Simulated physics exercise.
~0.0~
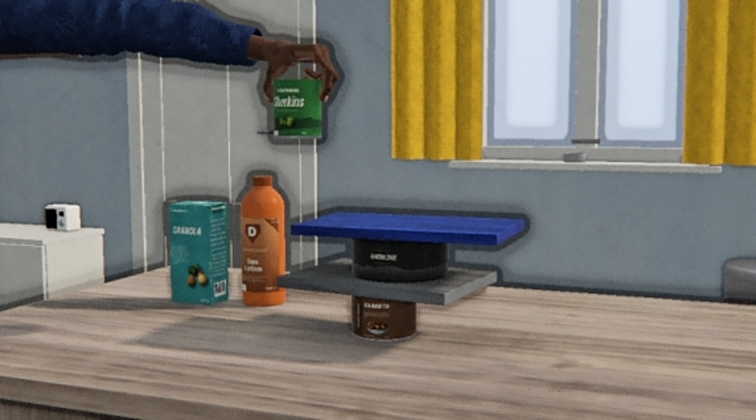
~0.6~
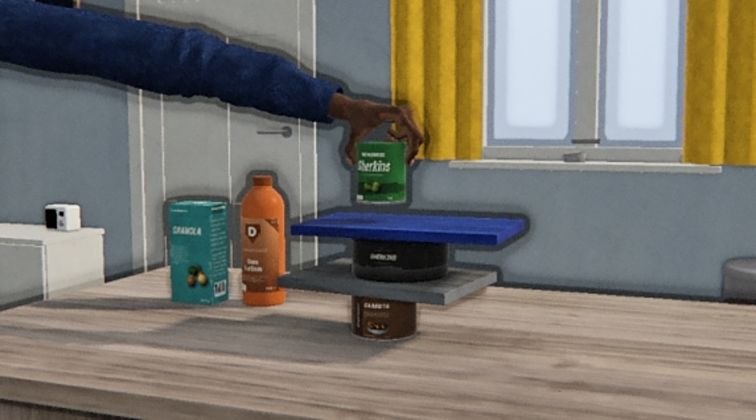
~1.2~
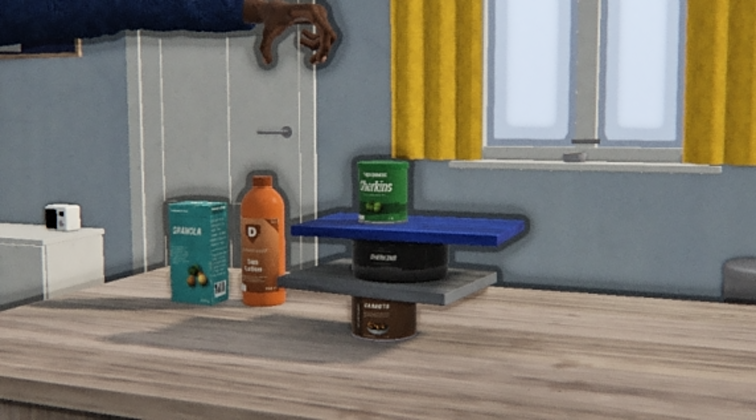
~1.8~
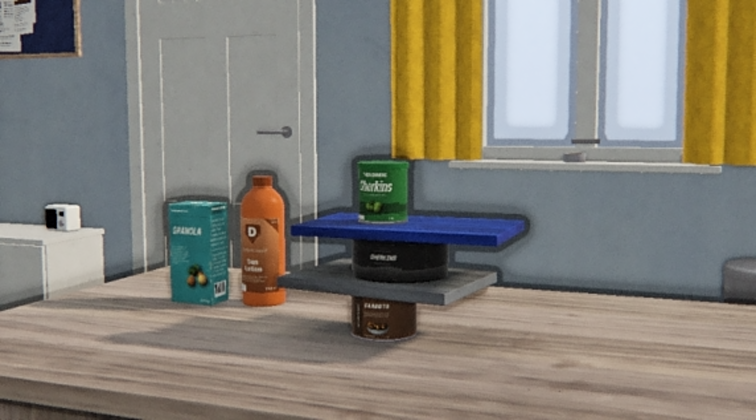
A stack of household things stands on a pale wooden table, seen from a still, level view in a room with yellow curtains and a grey door. At its base is a brown tub, then a grey board, a black tub and a blue board on top, with an orange bottle and a turquoise carton standing to the left. A hand reaching in from the left carries a green tin rightward and lowers it onto the blue board. The fingers let go, and the arm draws back to the left and out of view. The tin stays where it is placed, and the stack remains standing.
